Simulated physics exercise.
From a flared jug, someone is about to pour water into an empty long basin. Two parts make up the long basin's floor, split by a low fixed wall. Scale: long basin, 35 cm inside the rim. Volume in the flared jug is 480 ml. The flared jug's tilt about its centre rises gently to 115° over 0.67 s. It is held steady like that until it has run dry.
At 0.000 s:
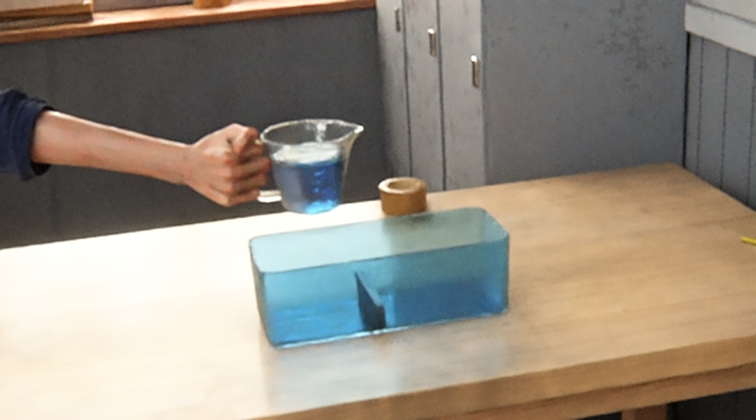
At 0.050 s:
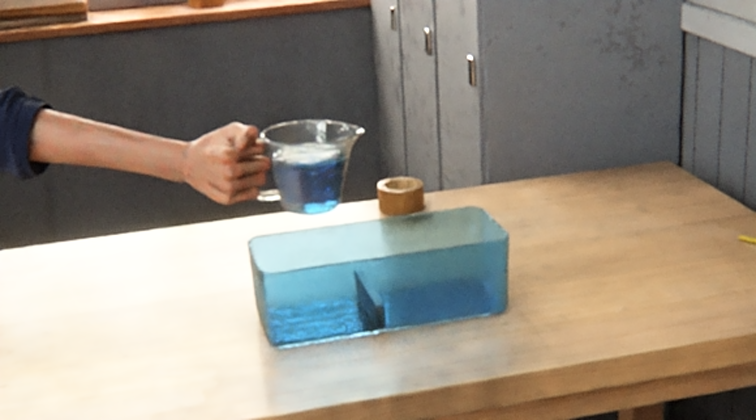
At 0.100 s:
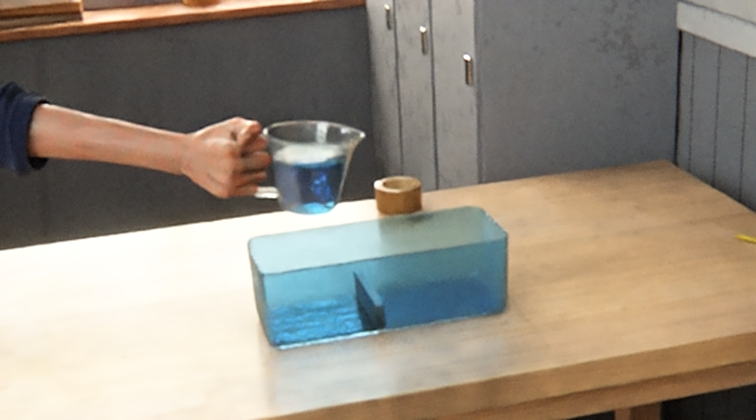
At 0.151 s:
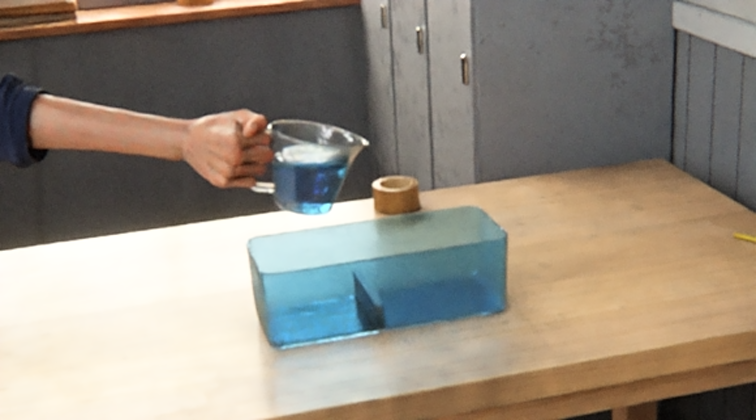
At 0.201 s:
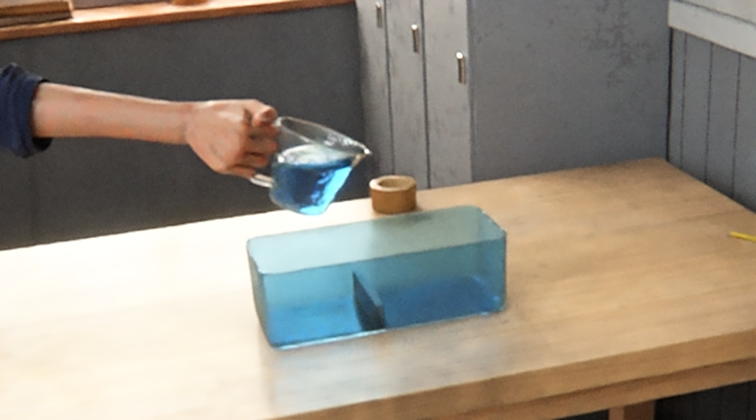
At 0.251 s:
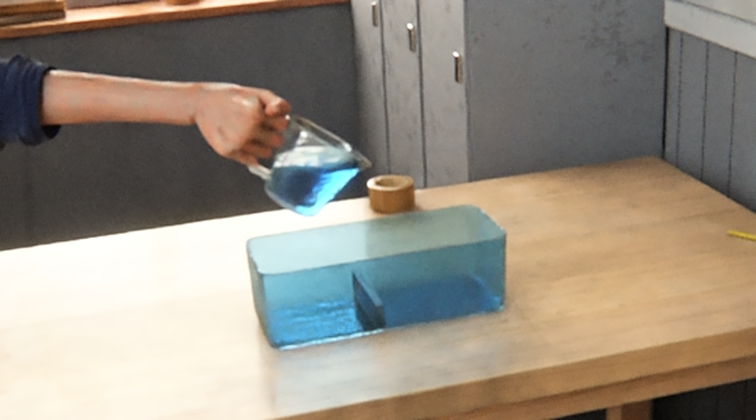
Above a long bluish basin with a low divider on a wooden table, a hand held a flared glass jug of blue water, then gradually tilted it to the right.
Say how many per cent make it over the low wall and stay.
About 85 per cent makes it over and stays.
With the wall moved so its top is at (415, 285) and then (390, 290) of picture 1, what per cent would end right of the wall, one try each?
Around 20 and 50 percent, in that order.
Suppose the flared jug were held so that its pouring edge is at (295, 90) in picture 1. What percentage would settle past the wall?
Result then: Approx. 10 %.
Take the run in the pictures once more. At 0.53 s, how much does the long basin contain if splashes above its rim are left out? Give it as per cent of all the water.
The basin holds roughly 40 in a hundred parts at that moment.
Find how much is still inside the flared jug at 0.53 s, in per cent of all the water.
Remaining: Near 36 % of the total.
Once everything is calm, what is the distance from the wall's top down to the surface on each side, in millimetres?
About 34 mm left, about 22 mm right.
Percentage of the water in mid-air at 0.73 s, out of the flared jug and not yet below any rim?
Something like 4 per cent is in the air then.
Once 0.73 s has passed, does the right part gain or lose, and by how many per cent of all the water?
Looks like it goes higher by around 1.
Then, 0.53 s in, the tilt is 103° and 37 per cent is still to pour, 0 is left of the wall and 40 right of it.
Then, 0.73 s in, the tilt is 115° and 1 per cent is still to pour, 11 is left of the wall and 83 right of it.
Then, 0.94 s in, the tilt is 115° and 0 per cent is still to pour, 14 is left of the wall and 85 right of it.
Then, 1.17 s in, the tilt is 115° and 0 per cent is still to pour, 14 is left of the wall and 85 right of it.
Finally, 14 per cent lies left of the wall, 85 right of it and 2 outside.
